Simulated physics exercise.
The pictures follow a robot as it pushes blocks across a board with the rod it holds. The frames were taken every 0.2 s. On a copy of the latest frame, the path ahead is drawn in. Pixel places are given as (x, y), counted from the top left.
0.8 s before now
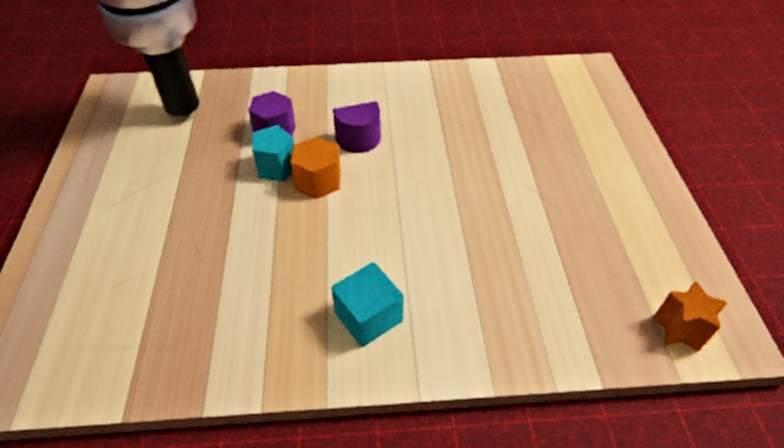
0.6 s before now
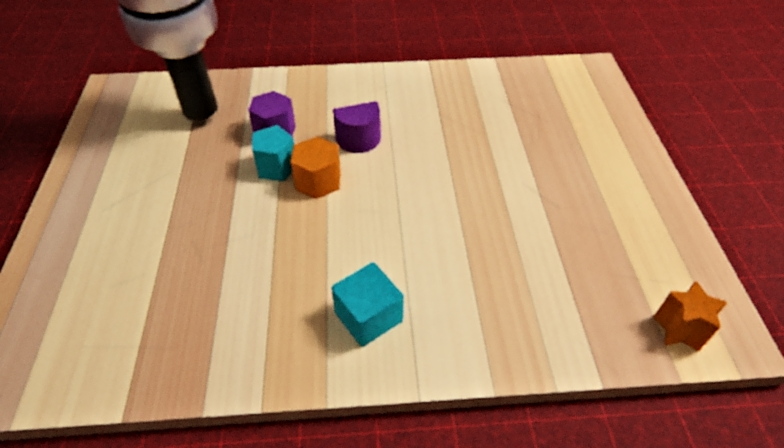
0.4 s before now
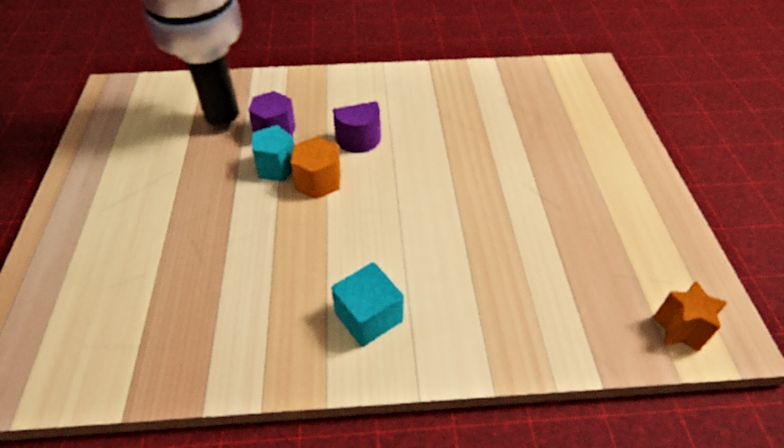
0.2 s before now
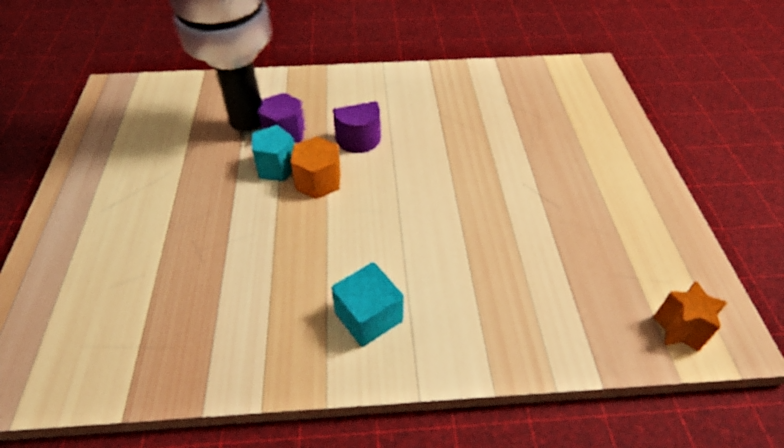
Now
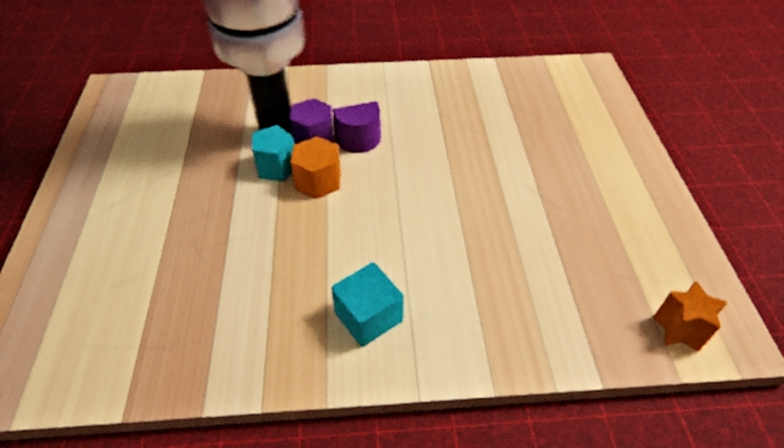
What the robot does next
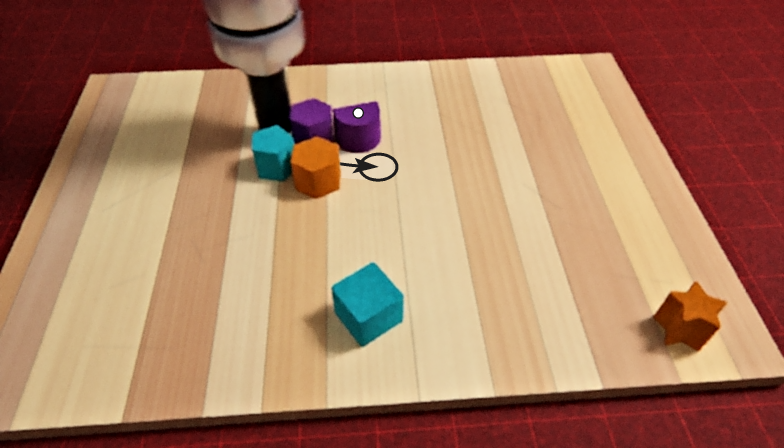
A pale striped wooden board lies on a dark red surface, seen from above at an angle by a still camera. Purple, turquoise and orange blocks cluster at upper left, with a turquoise cube below centre and an orange star at lower right. A machine's black rod slides rightward from the upper left, meets the purple hexagonal block and pushes it a short way right, beside the purple D-shaped block.
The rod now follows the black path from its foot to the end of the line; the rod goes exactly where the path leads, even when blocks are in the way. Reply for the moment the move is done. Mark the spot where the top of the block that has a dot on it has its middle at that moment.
It is at (430, 98).
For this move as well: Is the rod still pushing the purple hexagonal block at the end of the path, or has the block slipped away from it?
Prediction: Still leading.
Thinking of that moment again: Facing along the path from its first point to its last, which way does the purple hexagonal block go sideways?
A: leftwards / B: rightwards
A.
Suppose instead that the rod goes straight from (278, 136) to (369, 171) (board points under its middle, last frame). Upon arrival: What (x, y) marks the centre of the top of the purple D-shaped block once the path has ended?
Located at (438, 109).
Path on the board, from (278, 136) through (305, 153) and (339, 164) to (378, 167); the dot is on the purple D-shaped block.
On the path given first. One third of the way, rod (303, 143); turquoise five-sided block (273, 147), turned 40° clockwise; purple hexagonal block (341, 120), turned 30° anticlockwise; purple D-shaped block (385, 113).
Two thirds of the way, rod (339, 154); turquoise five-sided block (273, 147), turned 45° clockwise; purple hexagonal block (376, 124), turned 50° anticlockwise; orange hexagonal block (325, 164), turned 40° clockwise; purple D-shaped block (412, 107), turned 25° anticlockwise.
At the end, rod (378, 157); turquoise five-sided block (273, 147), turned 45° clockwise; purple hexagonal block (411, 122), turned 75° anticlockwise; orange hexagonal block (325, 164), turned 40° clockwise; purple D-shaped block (430, 98), turned 50° anticlockwise.
